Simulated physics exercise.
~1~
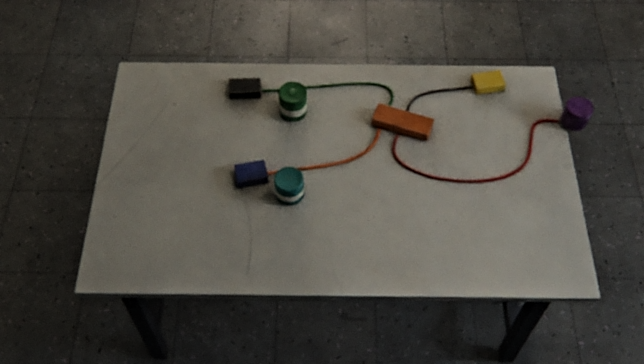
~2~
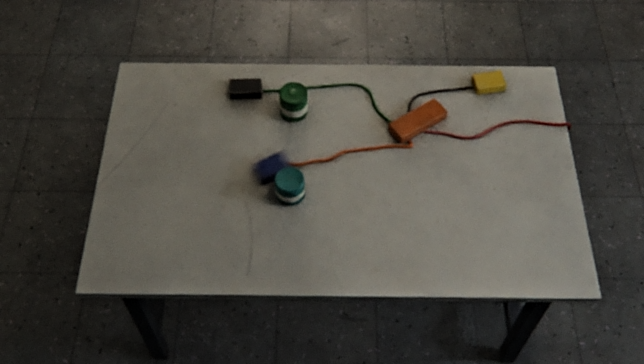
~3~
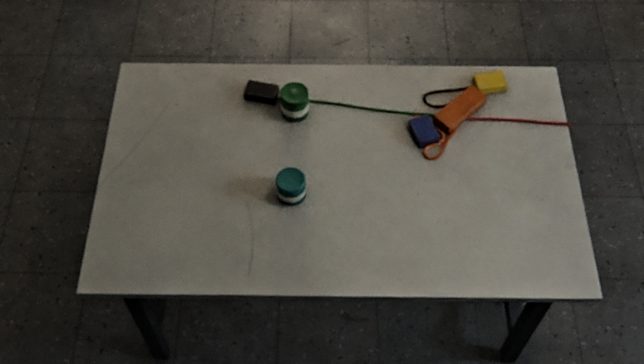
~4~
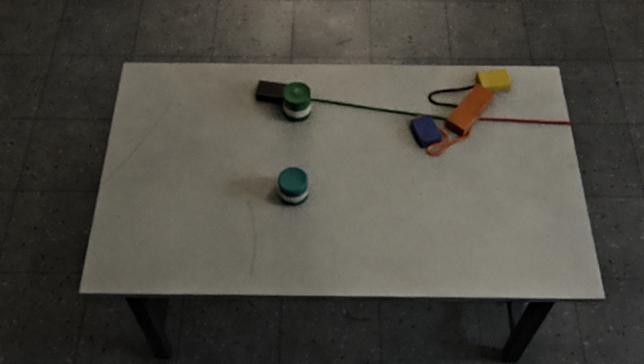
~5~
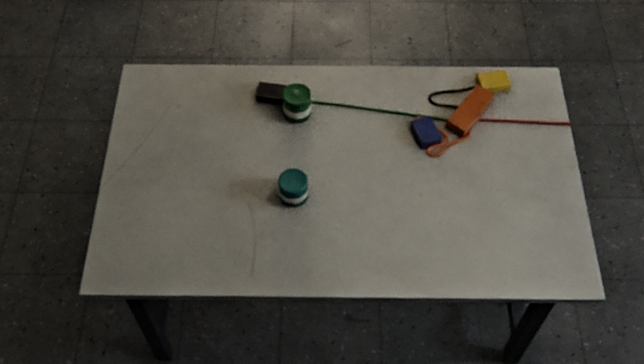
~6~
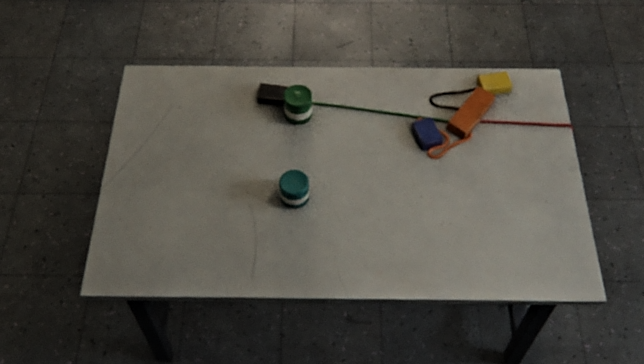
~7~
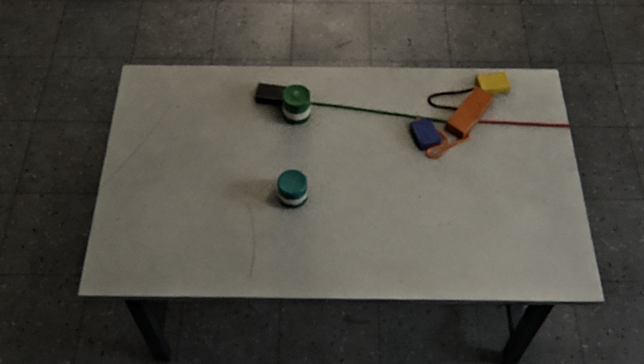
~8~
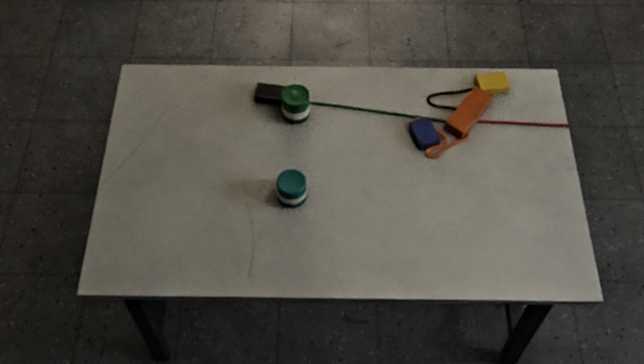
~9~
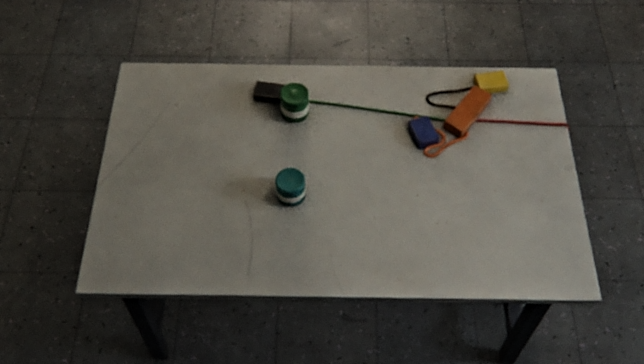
On a pale table, a purple object drops off the right edge, its red cable dragging the cabled orange block rightward; the blue block slides after it and the black block shifts slightly right, until everything rests with the cable taut over the edge and the two canisters unmoved.
